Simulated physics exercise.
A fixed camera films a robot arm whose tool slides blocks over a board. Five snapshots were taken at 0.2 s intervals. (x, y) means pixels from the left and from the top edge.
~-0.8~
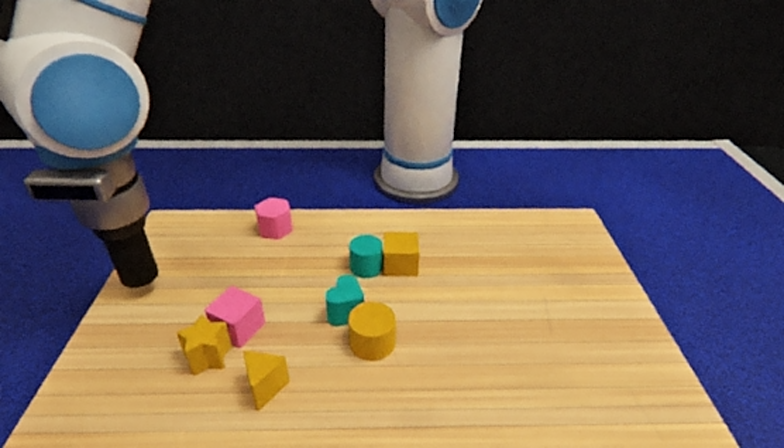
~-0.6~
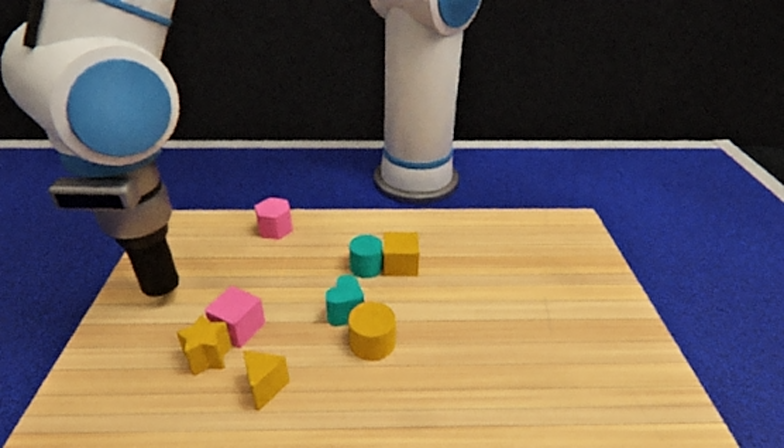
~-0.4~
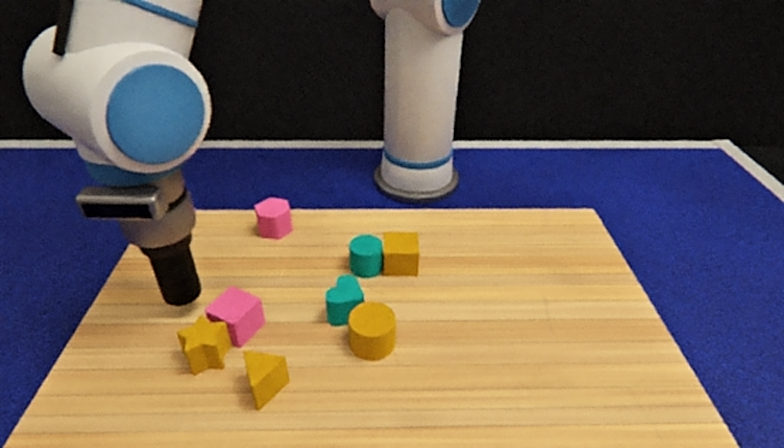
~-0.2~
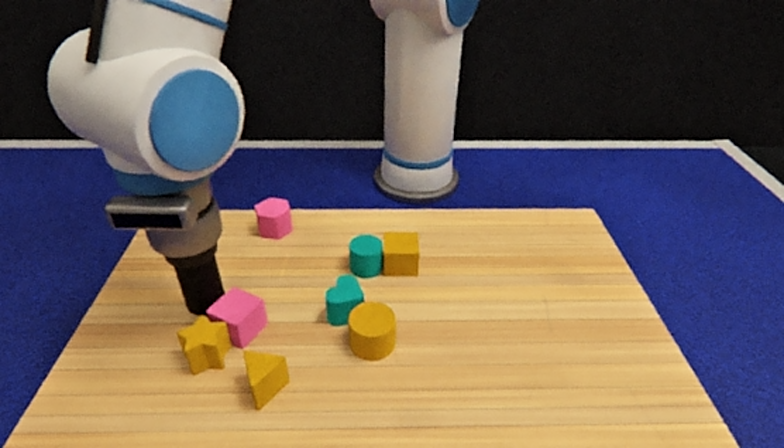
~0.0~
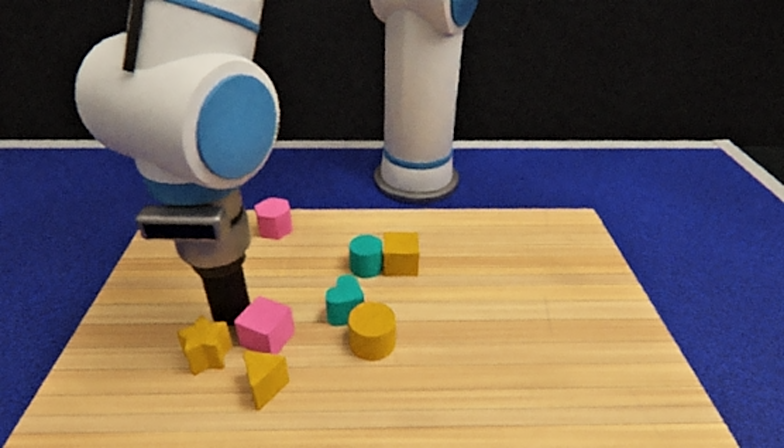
A light wooden board lies on a blue surface against a dark backdrop, seen from a fixed, slightly raised view. Pink, yellow and turquoise blocks are scattered over its left and middle, including a yellow star beside a pink block, with a white robot base behind. A white and blue arm at left moves its black tool rightward and slightly nearer, pushing the pink block a short way right.
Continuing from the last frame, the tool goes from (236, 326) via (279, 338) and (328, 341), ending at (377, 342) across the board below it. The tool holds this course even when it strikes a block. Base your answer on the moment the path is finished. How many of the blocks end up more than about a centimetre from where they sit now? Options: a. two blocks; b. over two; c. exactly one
My pick is a.
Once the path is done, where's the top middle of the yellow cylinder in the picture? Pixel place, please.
My prediction: (421, 318).
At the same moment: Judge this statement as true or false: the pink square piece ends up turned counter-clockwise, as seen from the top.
That claim is false.
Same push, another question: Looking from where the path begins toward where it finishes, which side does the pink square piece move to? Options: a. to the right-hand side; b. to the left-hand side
a.
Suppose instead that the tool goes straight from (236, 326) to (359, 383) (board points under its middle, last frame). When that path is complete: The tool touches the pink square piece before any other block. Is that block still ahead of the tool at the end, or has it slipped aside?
Kept ahead.
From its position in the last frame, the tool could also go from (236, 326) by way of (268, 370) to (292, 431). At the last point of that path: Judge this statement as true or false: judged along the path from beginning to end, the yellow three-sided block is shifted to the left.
The statement is false.
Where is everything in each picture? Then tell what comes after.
Lower end of the tool (140, 276), tops of blocks, pink square piece (233, 304), turquoise heart (345, 290), yellow cylinder (372, 318), in the first picture.
Tool (161, 285), blocks as before, in the second picture.
Tool (183, 293), blocks as before, in the third picture.
Tool (207, 302), pink square piece (235, 305), in the fourth picture.
Tool (232, 312), pink square piece (263, 314), turquoise heart (345, 290), yellow cylinder (372, 318), in the fifth picture.
The first path, step by step. One third of the way, tool (277, 324); pink square piece (310, 328).
Two thirds of the way, tool (327, 326); pink square piece (345, 344), turned 30° clockwise; yellow cylinder (378, 317).
At the end, tool (377, 327); pink square piece (356, 352), turned 55° clockwise; turquoise heart not moved; yellow cylinder (421, 318).
